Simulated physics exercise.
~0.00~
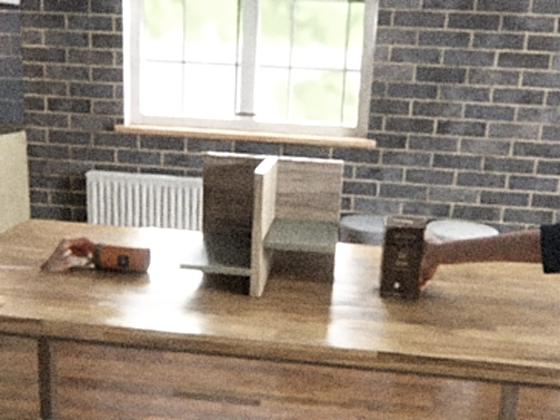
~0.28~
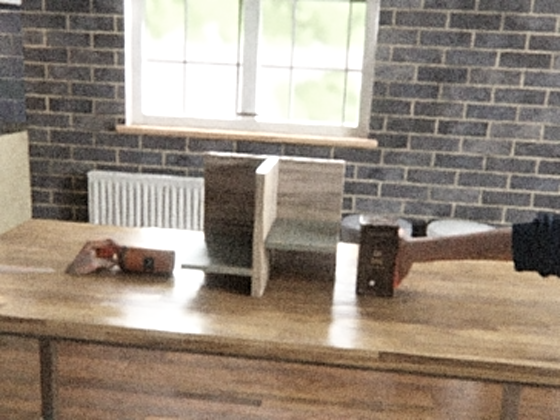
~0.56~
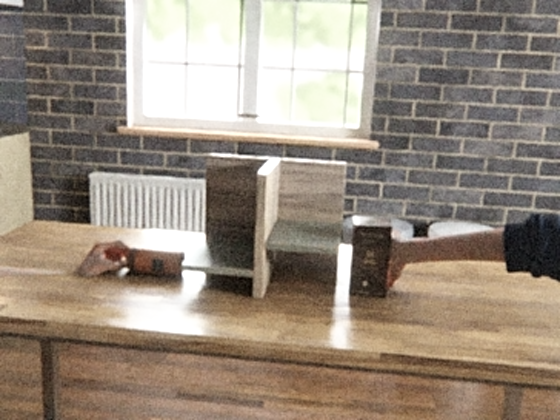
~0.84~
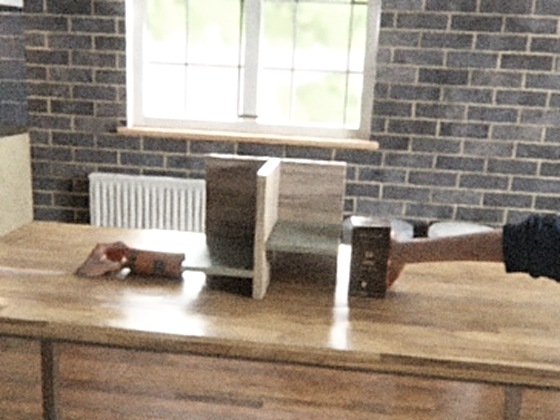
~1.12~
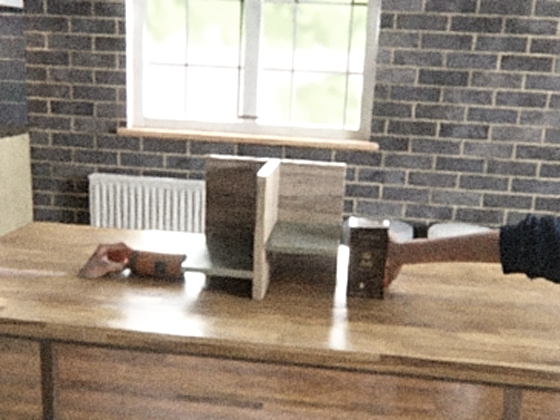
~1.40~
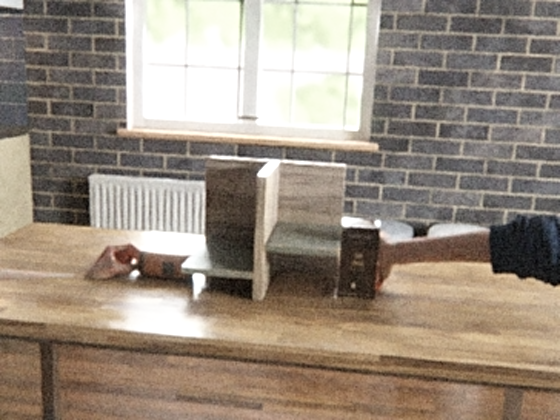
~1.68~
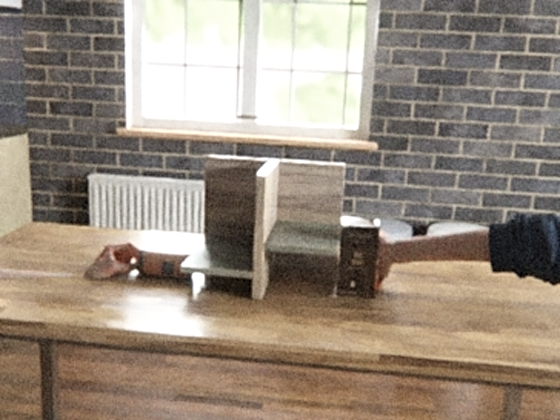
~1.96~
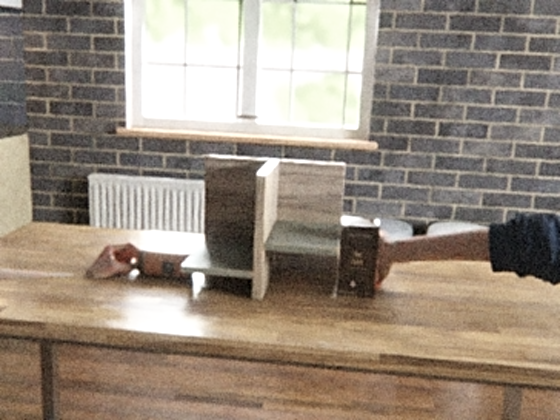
Two hands reach in from opposite sides of a wooden counter, seen from the front by a slightly swaying camera, with a bright window, dark brick wall and white radiator behind. A wooden stand with a low shelf on each side sits in the middle. The left hand holds an orange jar on its side, and the right hand holds an upright brown carton. The hands slide the jar right and the carton left toward the stand, slow down, then nudge them slightly closer. Both end stopped at the shelf edges, still held, while the stand stays put.
